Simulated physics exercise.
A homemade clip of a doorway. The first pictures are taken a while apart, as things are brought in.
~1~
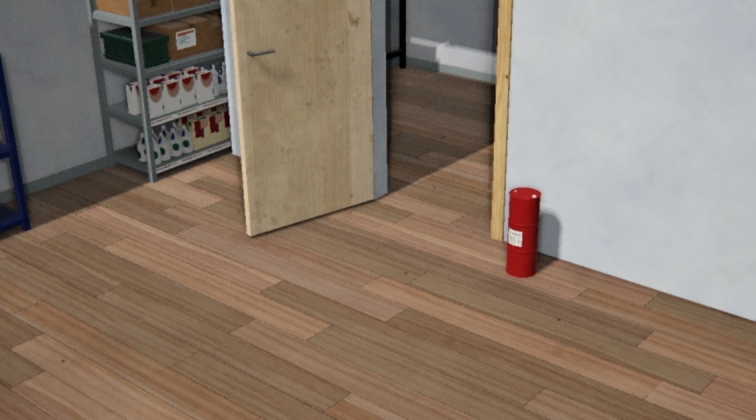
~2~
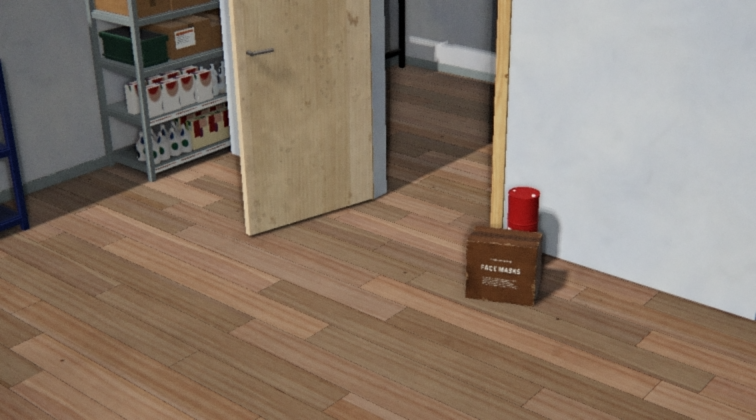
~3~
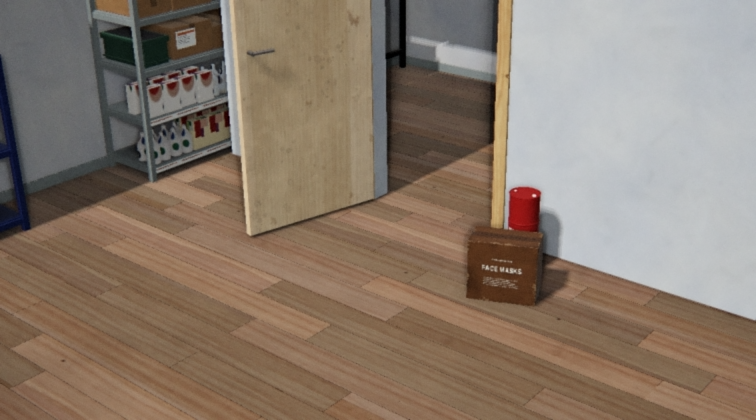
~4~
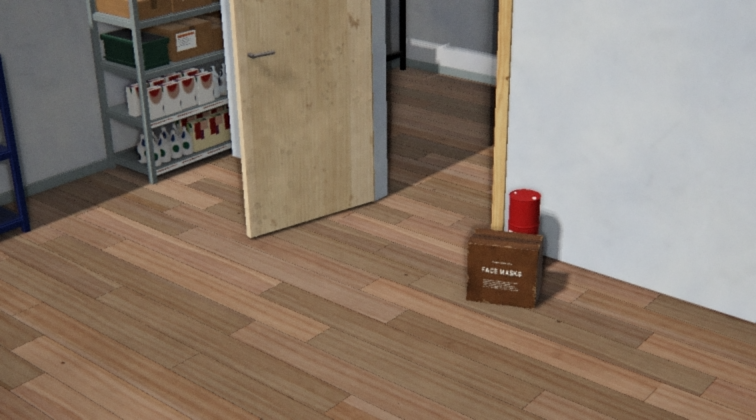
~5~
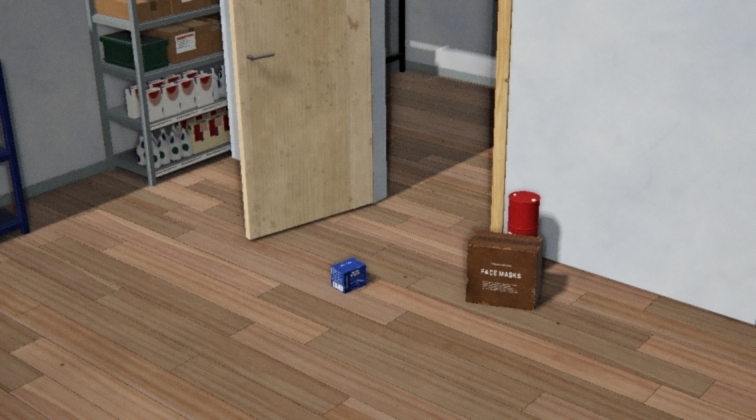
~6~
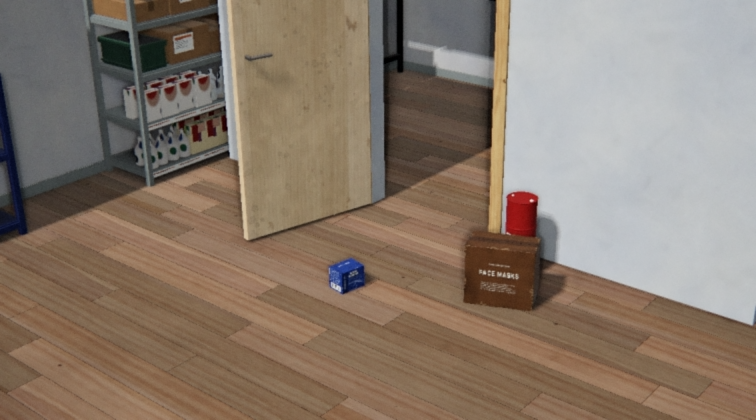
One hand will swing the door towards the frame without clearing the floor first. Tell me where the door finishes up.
It finishes in the frame, closed.
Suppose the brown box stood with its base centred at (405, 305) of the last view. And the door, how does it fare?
The door swings all the way.
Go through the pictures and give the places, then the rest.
The first frame shows door wide open and still.
The second frame shows door wide open and still; brown box (504, 266).
The third frame shows door wide open and still; brown box (505, 266).
The fourth frame shows door wide open and still; brown box (505, 268).
The fifth frame shows door wide open and still; brown box (504, 270).
The sixth frame shows door wide open and still; blue box (347, 276); brown box (502, 271).
Then, 0.60 s later than the last frame, door 79° open.
Then, 0.90 s later than the last frame, door 52° open.
Then, 1.30 s later than the last frame, door 10° open.
When it is over, door 0° open; all 3 as before. End places, in pixels of the last picture, blue box near (347, 276).
